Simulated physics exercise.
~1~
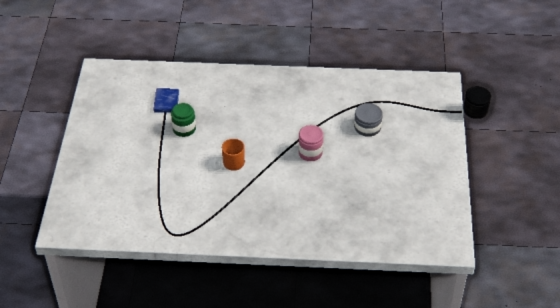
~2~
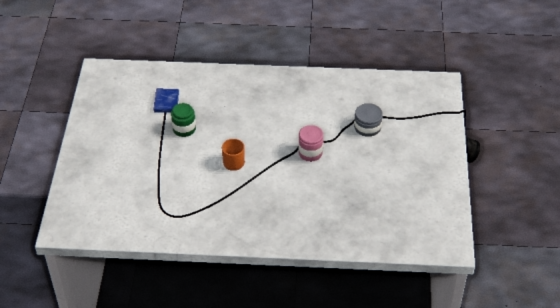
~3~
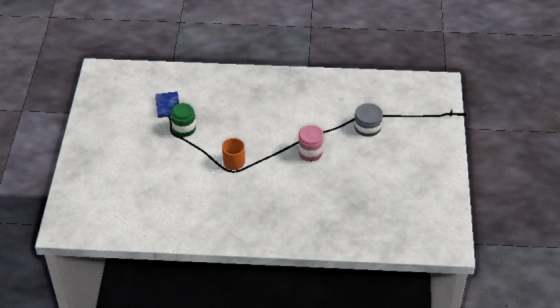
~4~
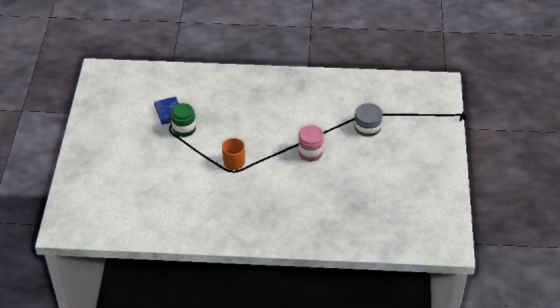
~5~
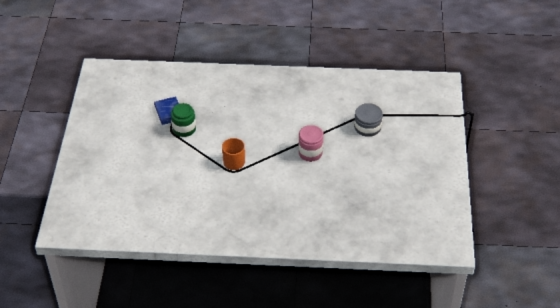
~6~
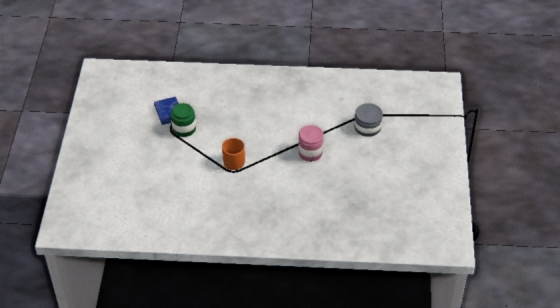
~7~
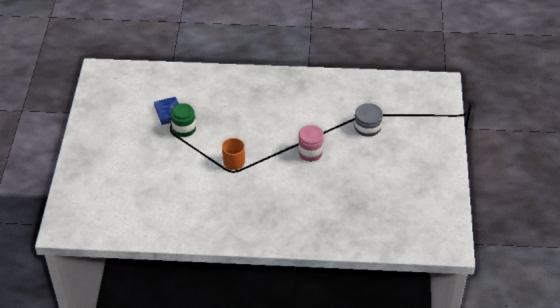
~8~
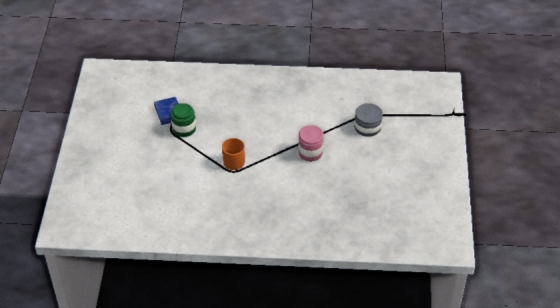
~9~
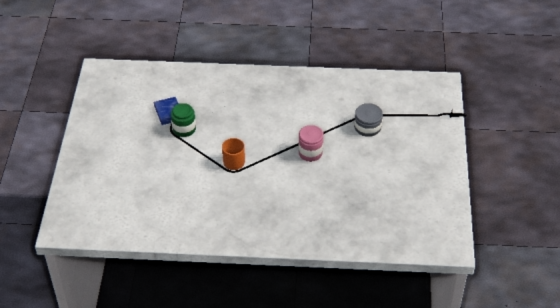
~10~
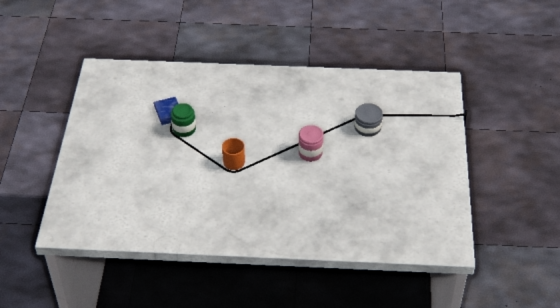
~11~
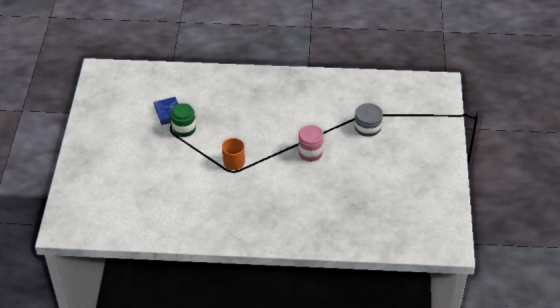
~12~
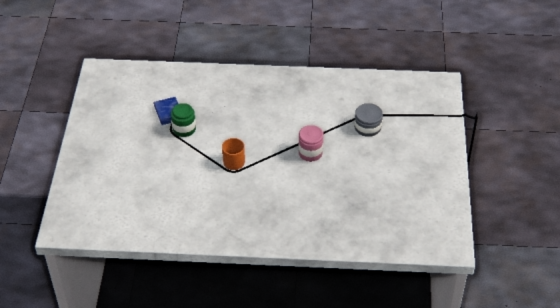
A white desk holds still as a black object falls off, pulling its cable taut.
